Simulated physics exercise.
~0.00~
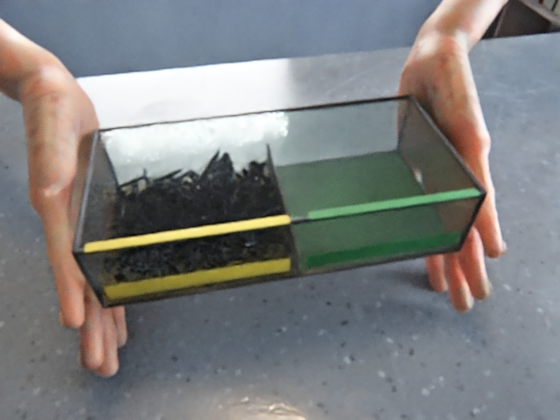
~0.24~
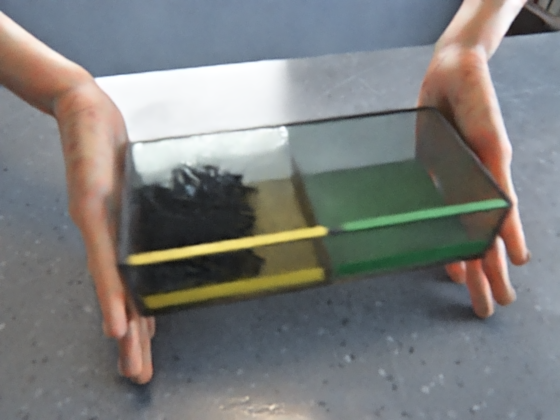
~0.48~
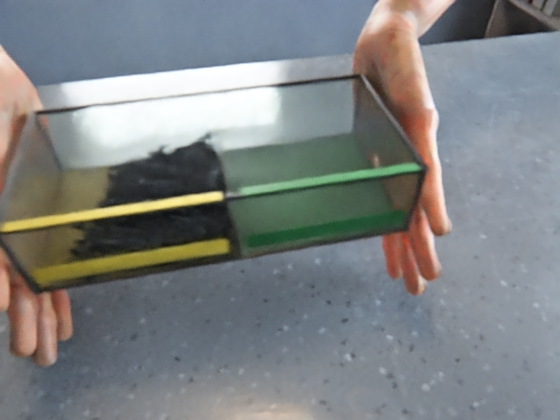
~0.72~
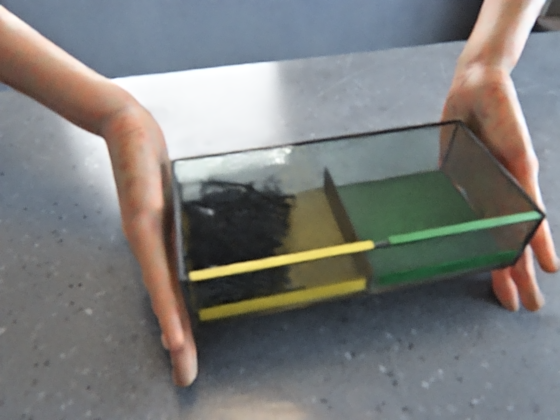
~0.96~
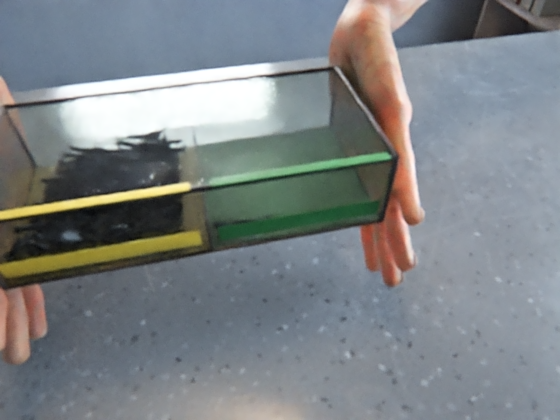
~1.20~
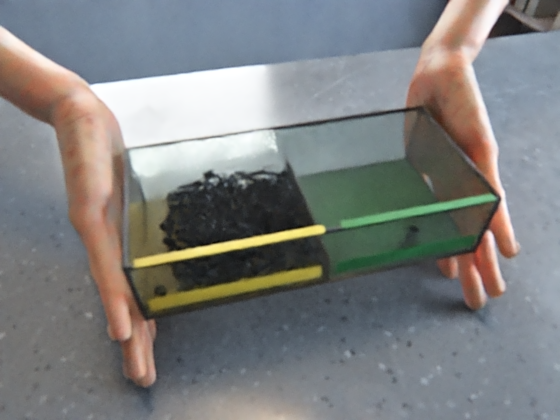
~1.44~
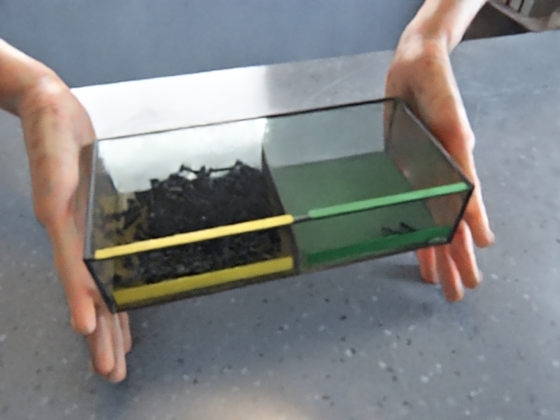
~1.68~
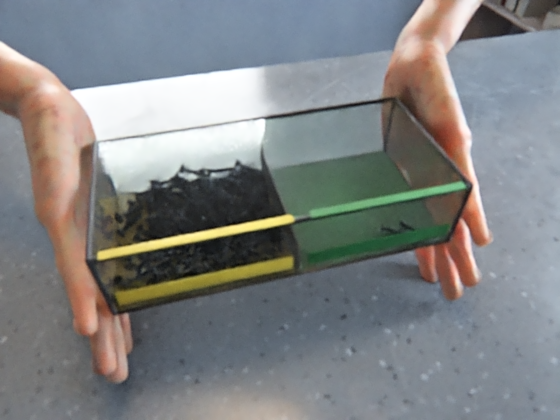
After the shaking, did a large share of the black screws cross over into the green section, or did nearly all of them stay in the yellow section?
Nearly all of the black screws stayed in the yellow section, and the green section did not end up with any large share of them.
